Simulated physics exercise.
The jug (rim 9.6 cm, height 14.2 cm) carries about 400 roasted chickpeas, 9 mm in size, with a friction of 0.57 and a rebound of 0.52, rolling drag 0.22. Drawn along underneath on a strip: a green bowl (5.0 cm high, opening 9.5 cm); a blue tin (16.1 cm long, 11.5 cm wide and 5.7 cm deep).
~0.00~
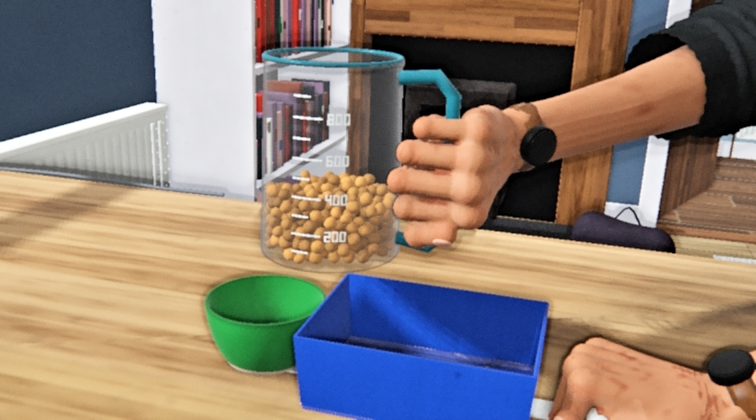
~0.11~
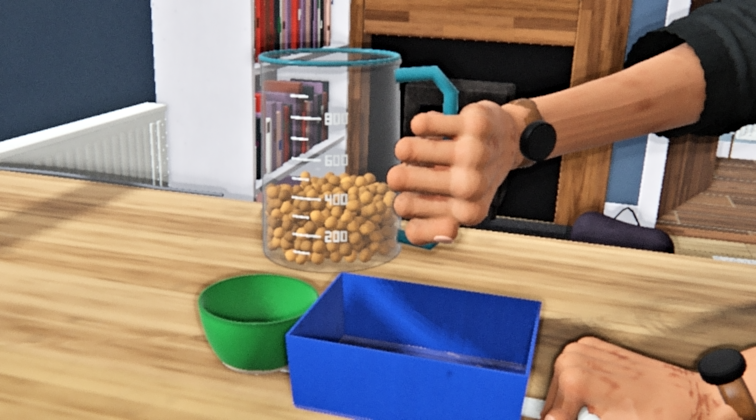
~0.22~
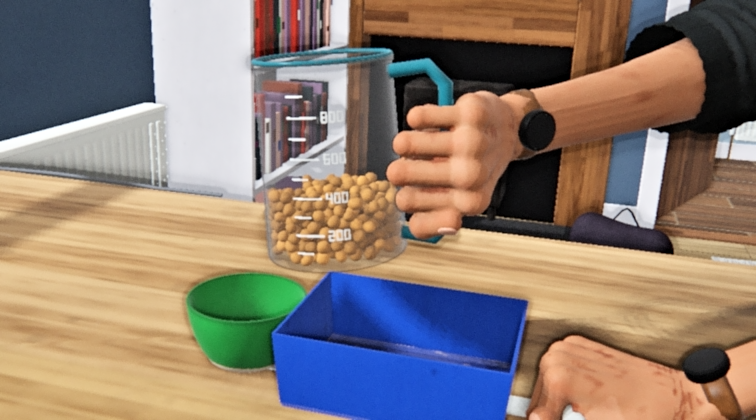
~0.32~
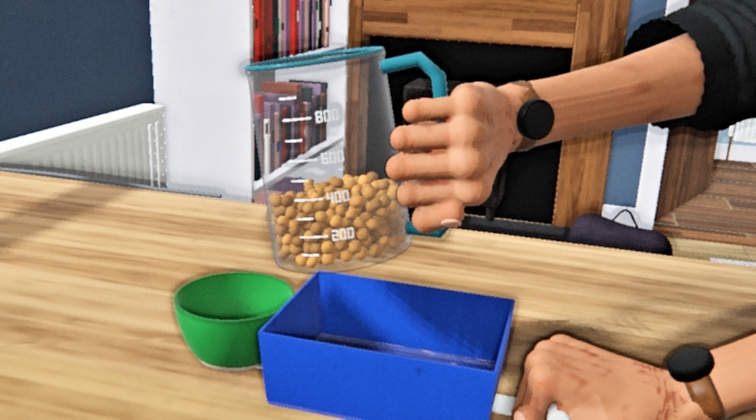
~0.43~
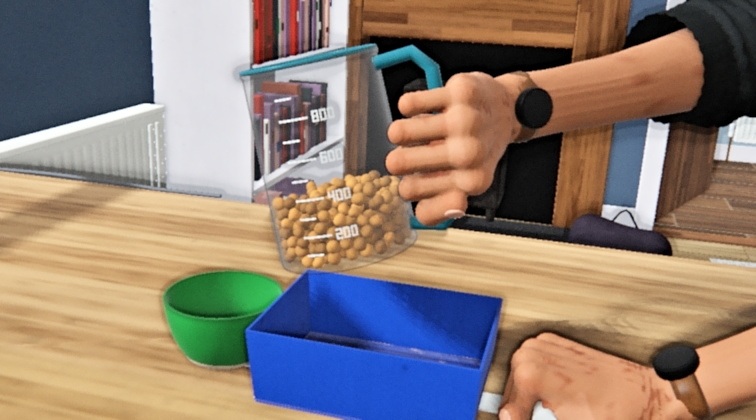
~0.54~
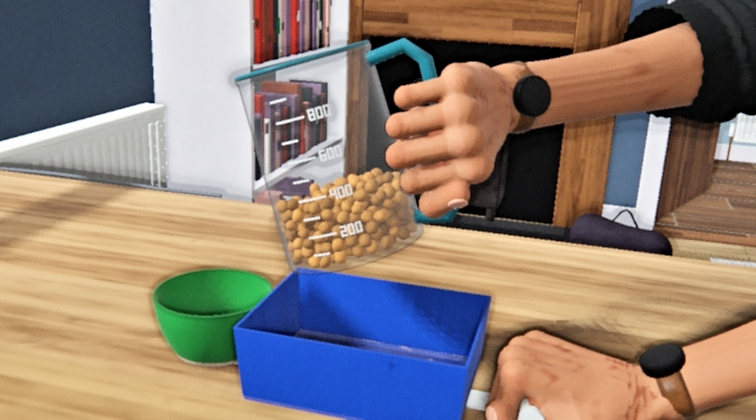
The video shows a hand gripping a clear jug partly filled with roasted chickpeas and gradually tilting it to the left, while the green bowl and blue tin on the wooden table slide left together beside another hand.
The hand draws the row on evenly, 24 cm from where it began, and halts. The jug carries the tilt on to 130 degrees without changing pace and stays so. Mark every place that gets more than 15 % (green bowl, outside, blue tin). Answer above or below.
Green bowl below, outside above, blue tin above.
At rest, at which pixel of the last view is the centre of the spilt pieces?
At about (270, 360).
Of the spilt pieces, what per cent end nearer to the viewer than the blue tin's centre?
Some 50 per cent.
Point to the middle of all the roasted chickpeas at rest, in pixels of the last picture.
At about (258, 352).
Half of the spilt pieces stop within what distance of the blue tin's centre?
Roughly 12 cm.
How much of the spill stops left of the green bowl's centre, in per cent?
About 0 per cent.
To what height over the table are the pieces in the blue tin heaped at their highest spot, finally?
About 2.0 cm.
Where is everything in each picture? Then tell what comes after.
In the first frame, jug at (333, 99); tilt 0 degrees; dishes slid 0.0 cm; lip at (271, 53); top of the load at (369, 180); green bowl at (266, 298); blue tin at (429, 318).
In the second frame, jug at (331, 98); tilt 2 degrees; dishes slid 0.5 cm; lip at (268, 55); top of the load at (342, 181).
In the third frame, jug at (326, 96); tilt 6 degrees; dishes slid 1.5 cm; low side left; lip at (261, 60); top of the load at (355, 182).
In the fourth frame, jug at (320, 95); tilt 10 degrees; dishes slid 2.5 cm; low side left; lip at (254, 66); top of the load at (333, 183).
In the fifth frame, jug at (316, 94); tilt 14 degrees; dishes slid 3.4 cm; low side left; lip at (249, 72); top of the load at (386, 181).
In the sixth frame, jug at (311, 93); tilt 18 degrees; dishes slid 4.4 cm; low side left; lip at (244, 78); top of the load at (369, 178); green bowl at (214, 291); blue tin at (371, 311). It turns about 40 degrees a second.
After 1.48 s, tilt 54 degrees; jug 100 %; middle of all pieces on or above the table near (376, 201).
After 2.26 s, tilt 84 degrees; jug 100 %; middle of all pieces on or above the table near (387, 181).
Then, at 2.97 s, tilt 112 degrees; jug 95 %; middle of all pieces on or above the table near (356, 189).
Then, at 3.66 s, tilt 130 degrees; blue tin 25 %, outside 65 %, in the air 10 %; middle of all pieces on or above the table near (247, 340).
In the end, at 4.2 s, jug 0 %, blue tin 25 %, green bowl 0 %, outside 75 %.
